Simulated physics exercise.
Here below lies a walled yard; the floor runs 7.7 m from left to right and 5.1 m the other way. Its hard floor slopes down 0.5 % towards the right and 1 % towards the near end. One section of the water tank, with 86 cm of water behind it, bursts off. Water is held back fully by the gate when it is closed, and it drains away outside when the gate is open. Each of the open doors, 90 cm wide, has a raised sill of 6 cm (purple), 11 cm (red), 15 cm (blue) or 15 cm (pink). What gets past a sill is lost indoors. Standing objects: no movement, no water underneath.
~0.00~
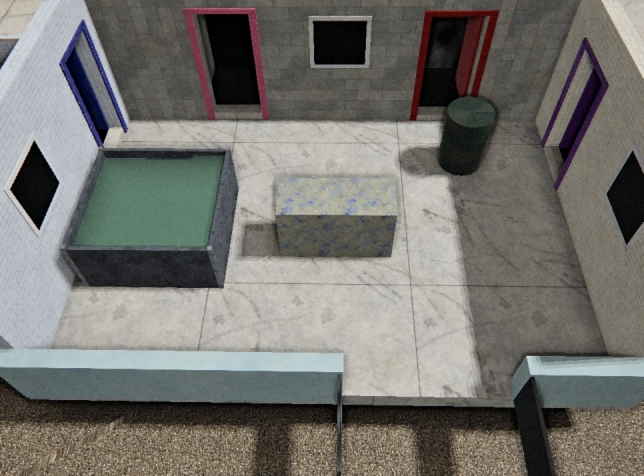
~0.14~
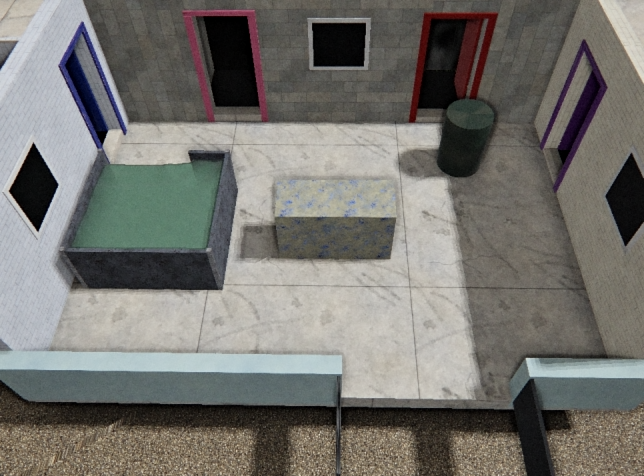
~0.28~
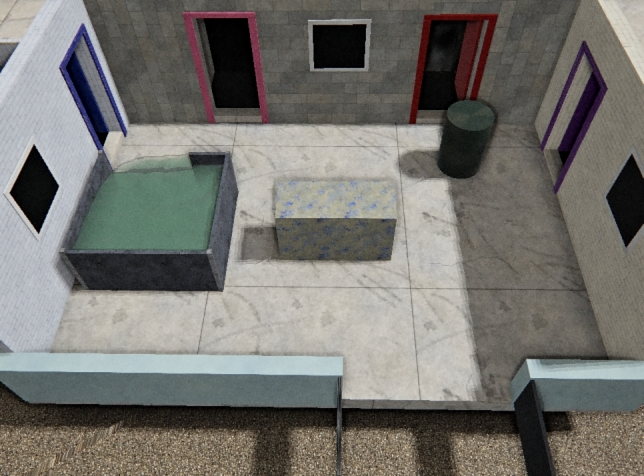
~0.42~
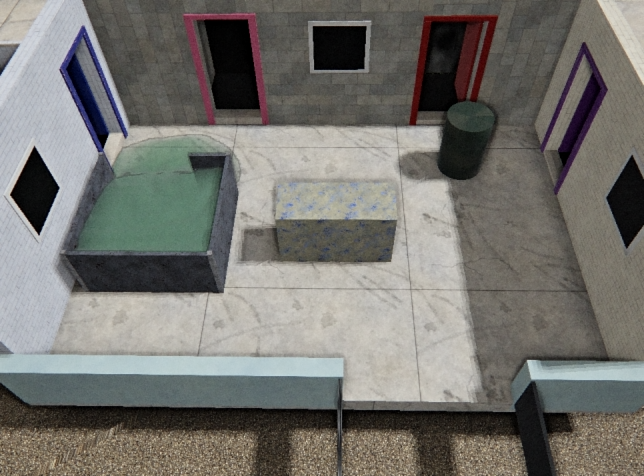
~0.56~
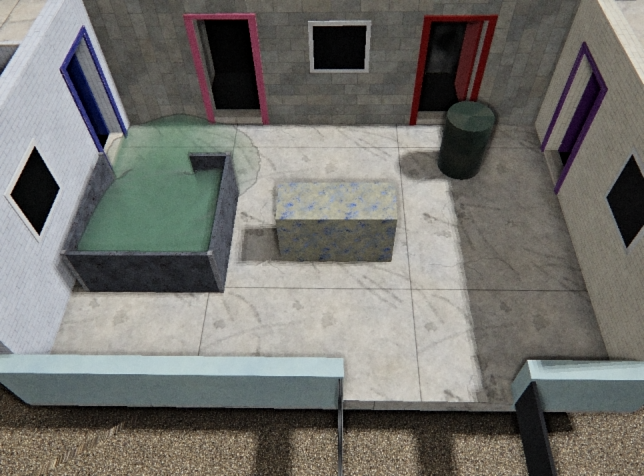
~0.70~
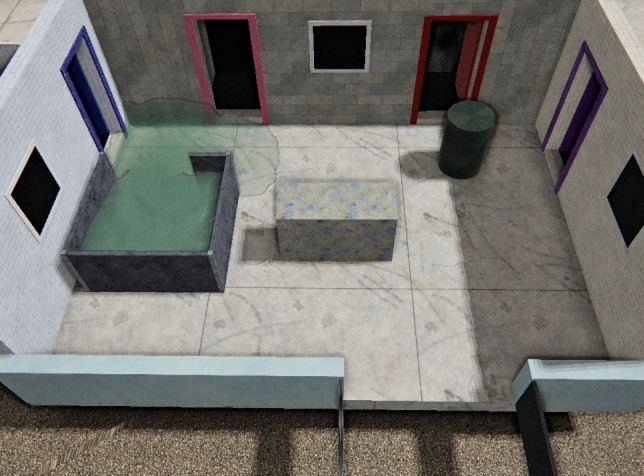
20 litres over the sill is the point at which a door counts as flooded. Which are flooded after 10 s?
In order: Purple door: Over. Red door: Not over. Blue door: Over. Pink door: Over.
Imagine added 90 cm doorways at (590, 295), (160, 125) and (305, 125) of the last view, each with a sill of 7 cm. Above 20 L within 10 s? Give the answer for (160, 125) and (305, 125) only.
Exceeded, within it.
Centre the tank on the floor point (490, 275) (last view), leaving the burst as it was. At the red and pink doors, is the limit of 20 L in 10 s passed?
Red gets more than that, pink gets no more than that.
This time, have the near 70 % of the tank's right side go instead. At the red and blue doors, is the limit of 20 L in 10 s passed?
Against that limit the red door gives a lower amount and the blue door gives a lower amount.
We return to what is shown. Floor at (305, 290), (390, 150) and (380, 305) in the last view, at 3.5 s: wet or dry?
Going in order, clear, then covered, then clear.
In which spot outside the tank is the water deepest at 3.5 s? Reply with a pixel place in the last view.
Spot: Approx. (532, 125).
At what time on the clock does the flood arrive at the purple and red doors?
Arrival: Purple 3.0 s, red 2.0 s.
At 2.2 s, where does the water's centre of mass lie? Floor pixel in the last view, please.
I'd say somewhere around (193, 187).
After 1.4 s water covers 15 % of the floor and is deepest (60 cm) near (140, 125); purple door not reached, red door not reached, blue door 42 cm at the sill, 46 L in, pink door 31 cm at the sill, 28 L in.
After 2.2 s water covers 30 % of the floor and is deepest (42 cm) near (122, 152); purple door not reached, red door 3 cm at the sill, 0 L in, blue door 41 cm at the sill, 220 L in, pink door 27 cm at the sill, 82 L in.
After 3.5 s water covers 55 % of the floor and is deepest (33 cm) near (532, 125); purple door 7 cm at the sill, 1 L in, red door 5 cm at the sill, 0 L in, blue door 26 cm at the sill, 354 L in, pink door 19 cm at the sill, 116 L in.
After 6.0 s water covers 80 % of the floor and is deepest (27 cm) near (599, 385); purple door 9 cm at the sill, 18 L in, red door 7 cm at the sill, 2 L in, blue door 12 cm at the sill, 390 L in, pink door 10 cm at the sill, 124 L in.
After 10.0 s water covers 95 % of the floor and is deepest (14 cm) near (599, 385); purple door 8 cm at the sill, 38 L in, red door 6 cm at the sill, 4 L in, blue door 7 cm at the sill, 390 L in, pink door 6 cm at the sill, 124 L in.
